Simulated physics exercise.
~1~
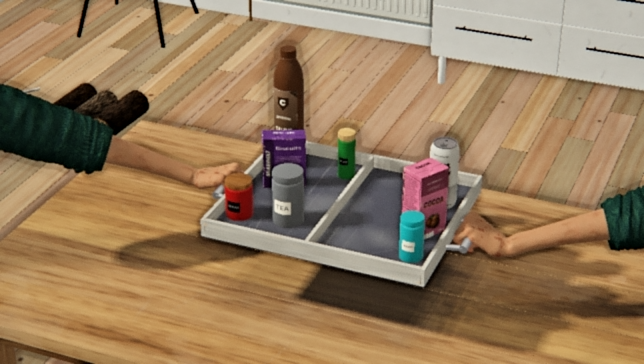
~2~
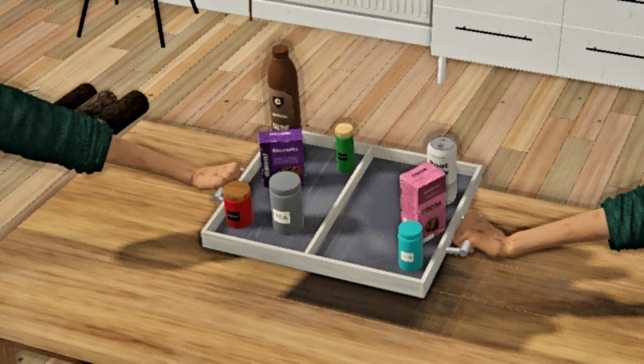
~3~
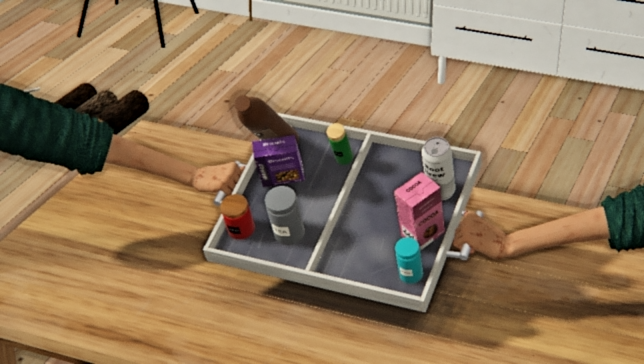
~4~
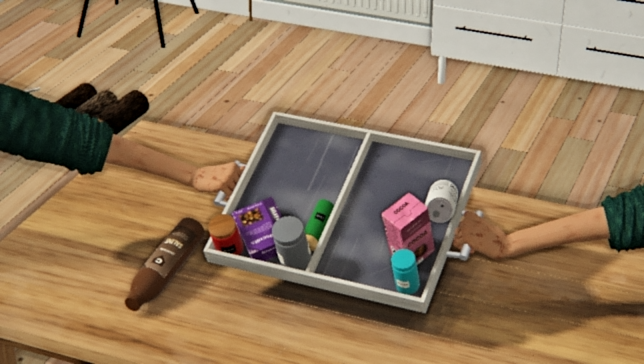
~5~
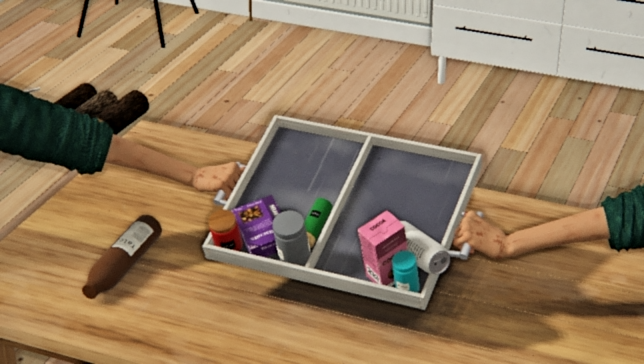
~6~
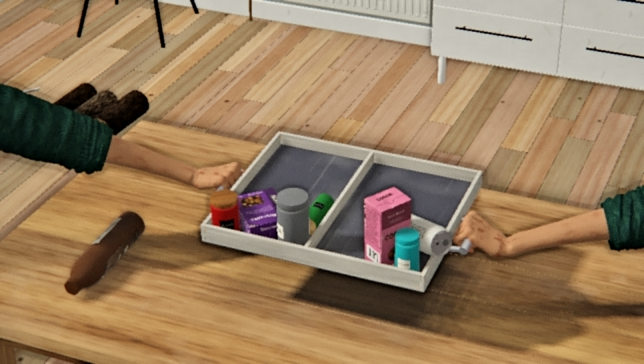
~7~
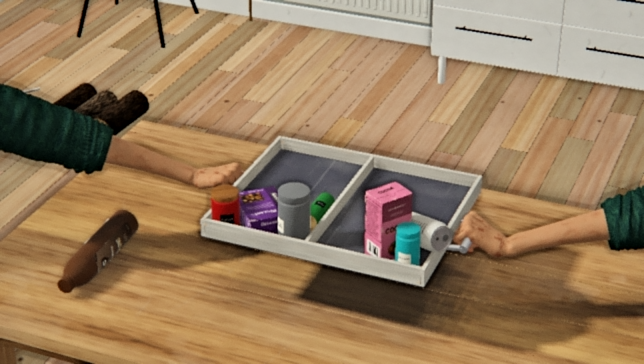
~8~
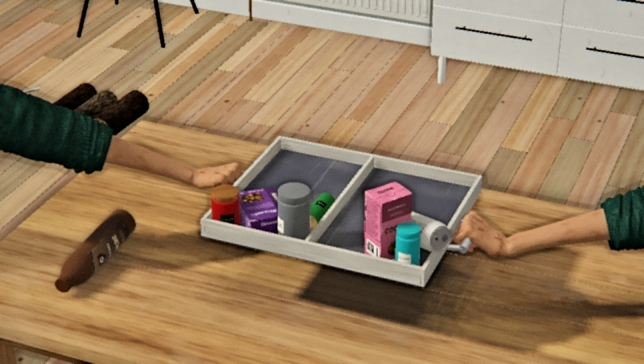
A white tray held by two hands dipped toward the viewer, sending the brown bottle over the left side onto the table while the purple packet, green shaker and white can toppled; it then leveled, with the pink carton standing and the bottle lying outside.
